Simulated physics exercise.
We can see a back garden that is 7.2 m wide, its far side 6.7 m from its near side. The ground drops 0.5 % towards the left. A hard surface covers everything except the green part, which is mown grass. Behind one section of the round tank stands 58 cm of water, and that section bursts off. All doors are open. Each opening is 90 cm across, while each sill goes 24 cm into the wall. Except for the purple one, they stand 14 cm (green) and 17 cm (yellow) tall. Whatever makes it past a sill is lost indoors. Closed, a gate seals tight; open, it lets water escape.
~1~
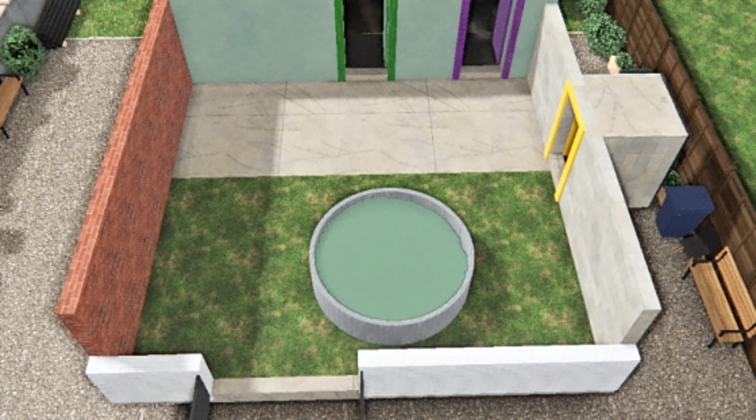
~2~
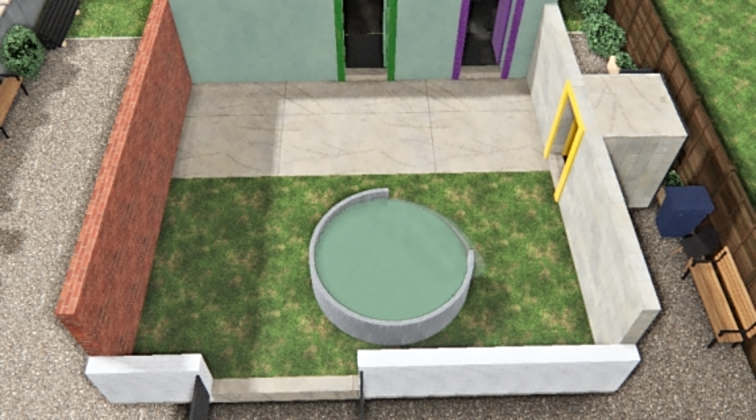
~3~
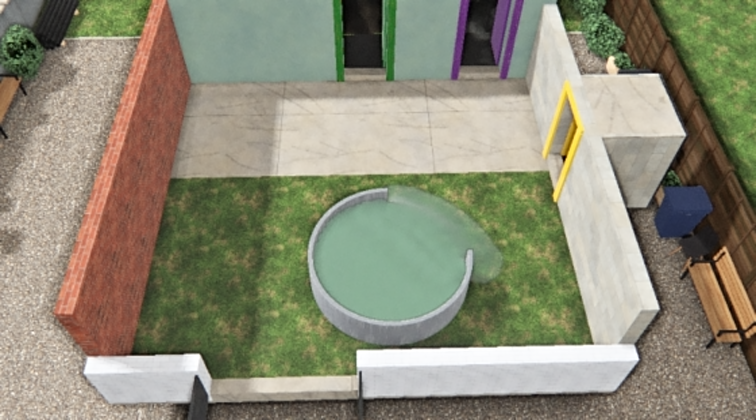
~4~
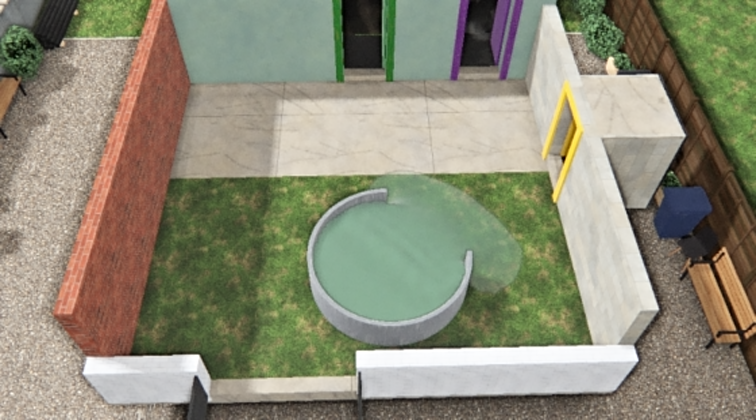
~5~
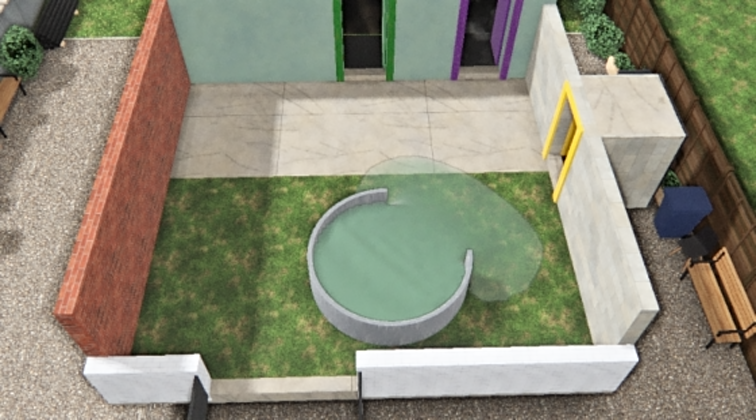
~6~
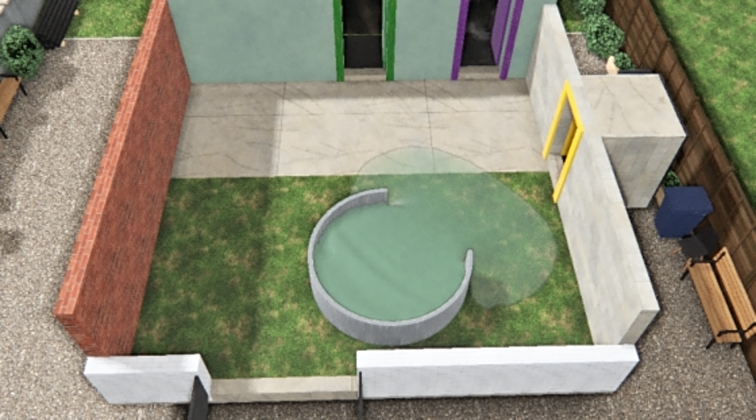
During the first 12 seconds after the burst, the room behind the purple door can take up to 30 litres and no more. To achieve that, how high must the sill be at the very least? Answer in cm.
At least about 22 cm.
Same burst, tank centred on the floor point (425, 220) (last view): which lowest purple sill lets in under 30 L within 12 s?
About 30 cm.
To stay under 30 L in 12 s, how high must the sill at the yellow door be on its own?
Yellow - roughly 16 cm.
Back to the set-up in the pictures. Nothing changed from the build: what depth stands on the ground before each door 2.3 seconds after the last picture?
Before green it's 9 cm, before yellow 20 cm, before purple 31 cm.
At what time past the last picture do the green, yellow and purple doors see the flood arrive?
It reaches green at 1.4 s, yellow at 0.5 s, and purple at 1.2 s.
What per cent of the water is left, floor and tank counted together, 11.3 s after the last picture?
Around 94 per cent of the water.
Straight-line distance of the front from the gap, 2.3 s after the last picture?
About 4.6 metres out.
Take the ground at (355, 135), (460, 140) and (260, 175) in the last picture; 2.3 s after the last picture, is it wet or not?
Soaked; soaked; untouched.
Then, 0.7 s after the last picture water covers 30 % of the floor, deepest (25 cm) near (444, 229); it has not reached the purple door.
Then, 2.3 s after the last picture water covers 45 % of the floor, deepest (34 cm) near (522, 96); 31 cm at the purple door, 16 litres in over its 15 cm sill.
Then, 11.3 s after the last picture water covers 100 % of the floor, deepest (11 cm) near (192, 84); 4 cm at the purple door, 96 litres in over its 15 cm sill.
At the purple door as built, the water peaked near 31 cm, 2.3 s after the last picture.
With a sill of 20.5 cm, 40 litres would have come in within the 12 s; with 24 cm, 21 litres. So under 30 litres takes about 22 cm.
